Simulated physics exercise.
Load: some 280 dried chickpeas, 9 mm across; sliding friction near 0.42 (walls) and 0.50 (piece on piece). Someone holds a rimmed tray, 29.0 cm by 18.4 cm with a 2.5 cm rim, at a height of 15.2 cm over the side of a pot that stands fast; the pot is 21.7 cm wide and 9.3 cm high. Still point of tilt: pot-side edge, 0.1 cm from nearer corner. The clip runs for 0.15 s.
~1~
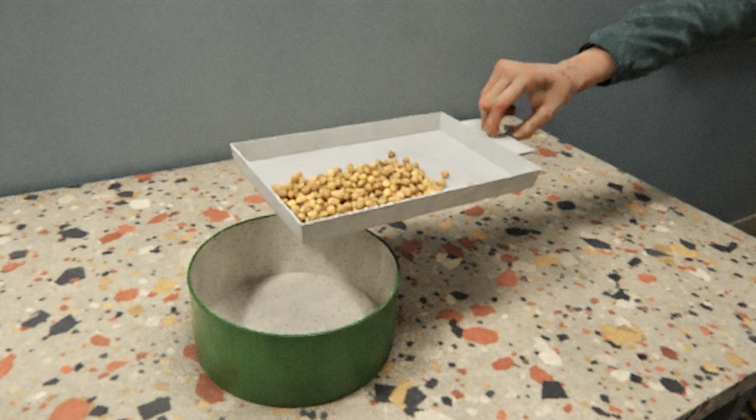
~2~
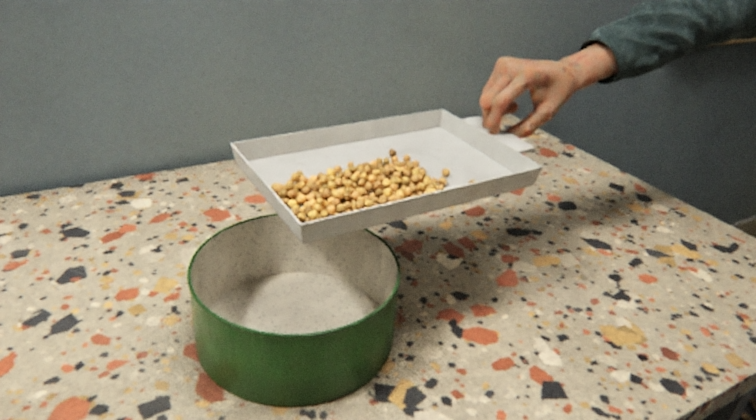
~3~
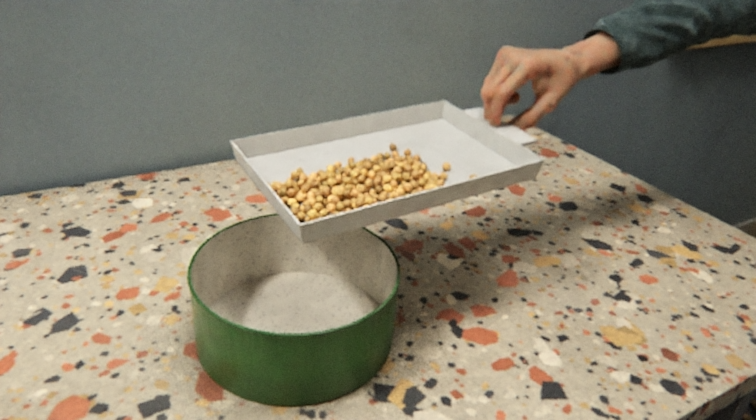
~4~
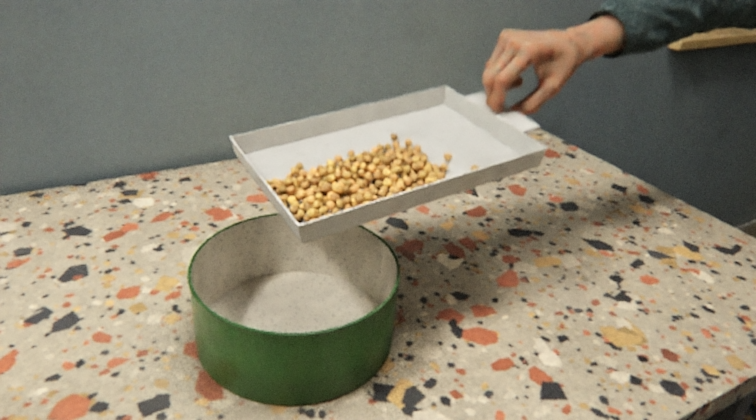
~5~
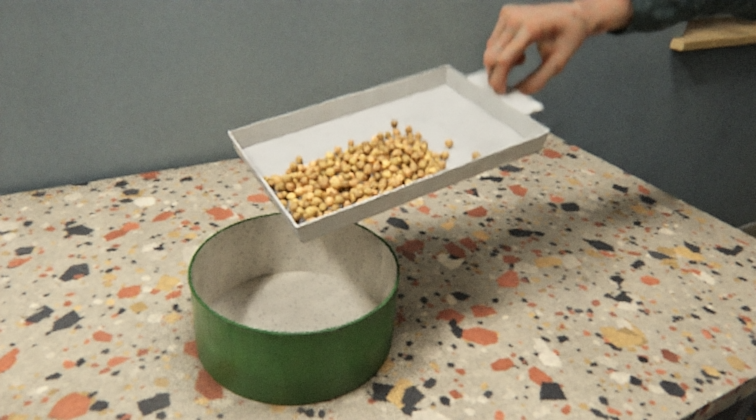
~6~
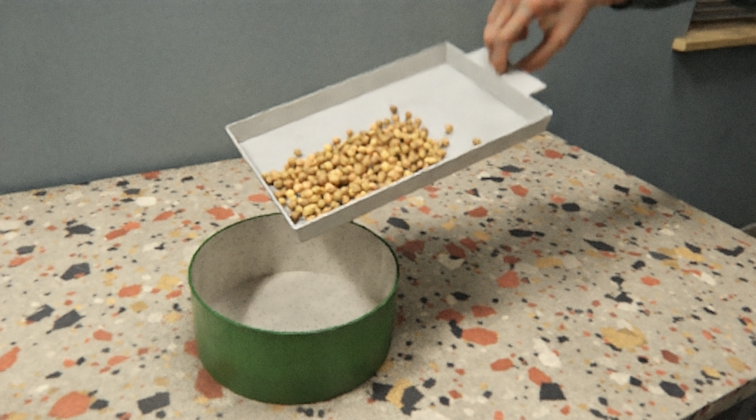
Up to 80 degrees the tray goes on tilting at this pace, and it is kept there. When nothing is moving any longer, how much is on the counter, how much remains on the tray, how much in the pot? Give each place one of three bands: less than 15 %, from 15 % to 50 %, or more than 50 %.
In order: Counter: The amount should be moderate. Tray: The amount should be moderate. Pot: The amount should be moderate.
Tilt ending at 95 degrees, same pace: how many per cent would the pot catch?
That comes out at some 45 per cent.
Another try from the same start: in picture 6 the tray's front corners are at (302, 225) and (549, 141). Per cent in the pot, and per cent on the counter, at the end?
Split: Pot = 20, counter = 45.
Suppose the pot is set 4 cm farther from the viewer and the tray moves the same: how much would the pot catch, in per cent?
With that change it comes to something like 5 in a hundred.
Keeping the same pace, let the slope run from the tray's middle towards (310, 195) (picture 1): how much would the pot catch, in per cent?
The share would be about 45 percent.
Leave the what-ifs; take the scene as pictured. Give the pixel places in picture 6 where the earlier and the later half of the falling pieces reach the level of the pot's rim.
It passes about (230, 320) first and (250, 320) afterwards.
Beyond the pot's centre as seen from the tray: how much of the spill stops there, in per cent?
About 100 per cent.
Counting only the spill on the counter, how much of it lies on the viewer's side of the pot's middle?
Share: Some 90 %.
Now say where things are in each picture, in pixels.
The first frame shows tray tilt 0 degrees, front corners at (304, 221) and (536, 168); middle of the pieces at (359, 193); pot at (296, 265).
The second frame shows tray tilt 1 degrees, front corners at (303, 221) and (537, 166); middle of the pieces at (360, 191).
The third frame shows tray tilt 3 degrees, front corners at (303, 221) and (539, 159); middle of the pieces at (360, 188).
The fourth frame shows tray tilt 6 degrees, front corners at (301, 222) and (541, 147), lowest corner left front; middle of the pieces at (360, 183).
The fifth frame shows tray tilt 11 degrees, front corners at (299, 222) and (544, 130), lowest corner left front; middle of the pieces at (359, 175).
The sixth frame shows tray tilt 17 degrees, front corners at (297, 224) and (546, 112), lowest corner left front; middle of the pieces at (358, 168); pot at (296, 263).
Then, 0.19 s after the last picture, tilt 49 degrees; the tray holds 100 %, the pot 0 %.
Then, 0.31 s after the last picture, tilt 72 degrees; the tray holds 100 %, the pot 0 %.
Then, 0.57 s after the last picture, tilt 80 degrees; the tray holds 55 %, the pot 15 %.
In the end, counter 35 %, tray 25 %, pot 40 %.
